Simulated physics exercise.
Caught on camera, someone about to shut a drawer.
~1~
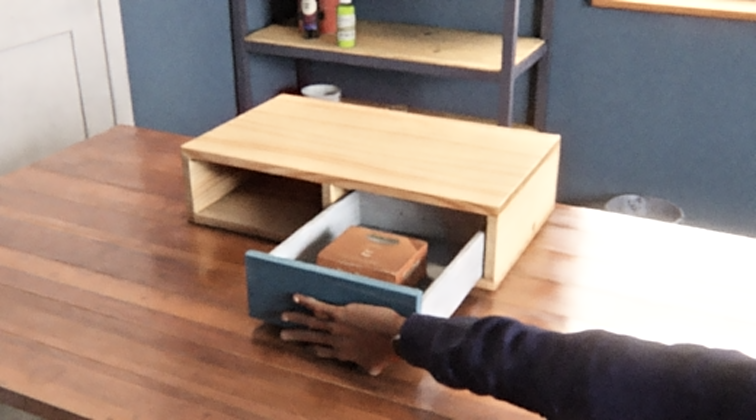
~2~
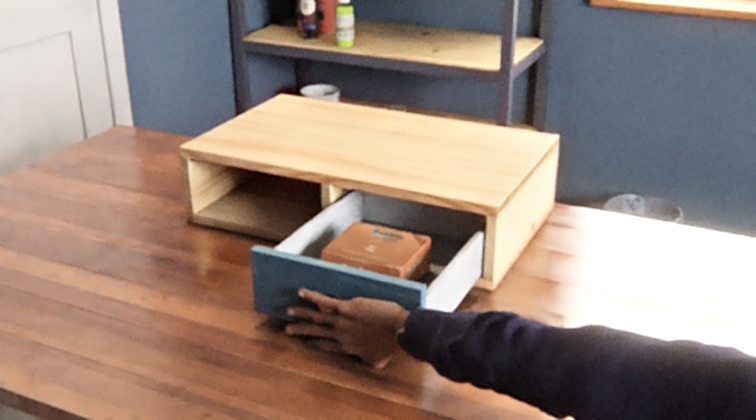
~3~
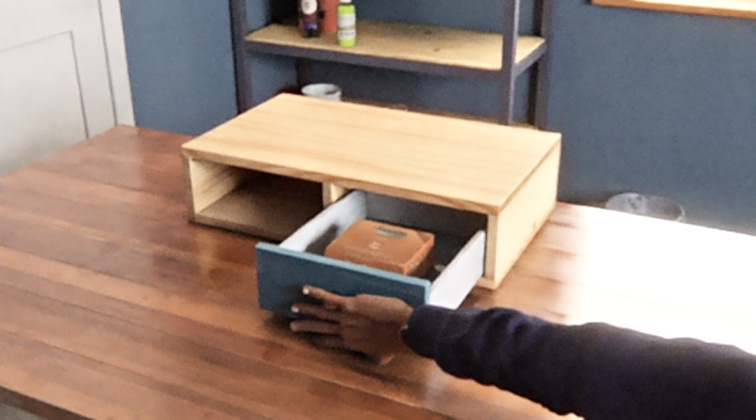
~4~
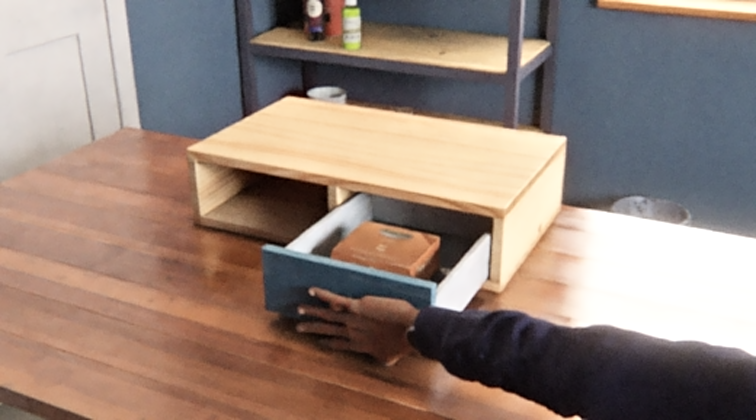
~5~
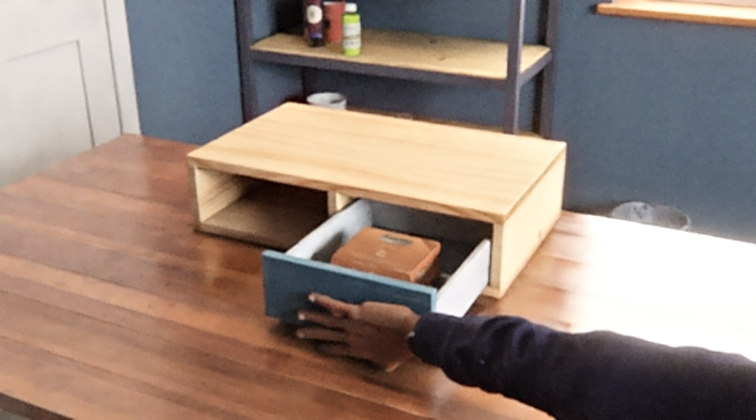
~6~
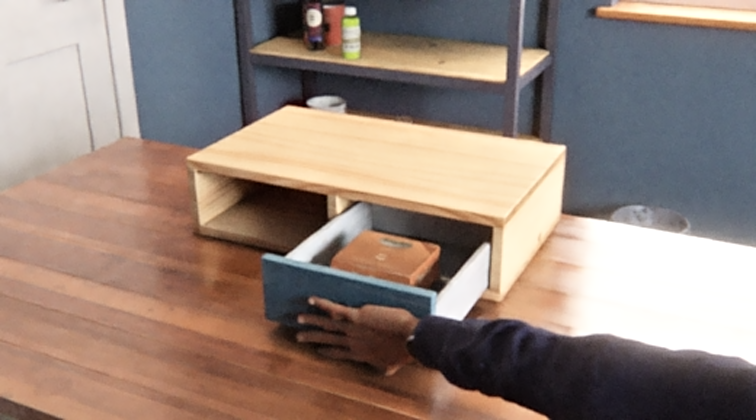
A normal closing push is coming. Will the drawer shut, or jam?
The drawer goes all the way in.
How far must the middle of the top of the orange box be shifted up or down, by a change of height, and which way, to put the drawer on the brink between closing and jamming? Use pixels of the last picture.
Some 24 pixels, up.
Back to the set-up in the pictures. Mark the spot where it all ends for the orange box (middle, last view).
Roughly at (446, 211).
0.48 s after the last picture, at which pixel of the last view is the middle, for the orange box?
Its middle is close to (407, 249).
Then, 0.48 s on from there, drawer about half in.
Then, 0.84 s on from there, drawer nearly in.
In the end, the drawer closes.
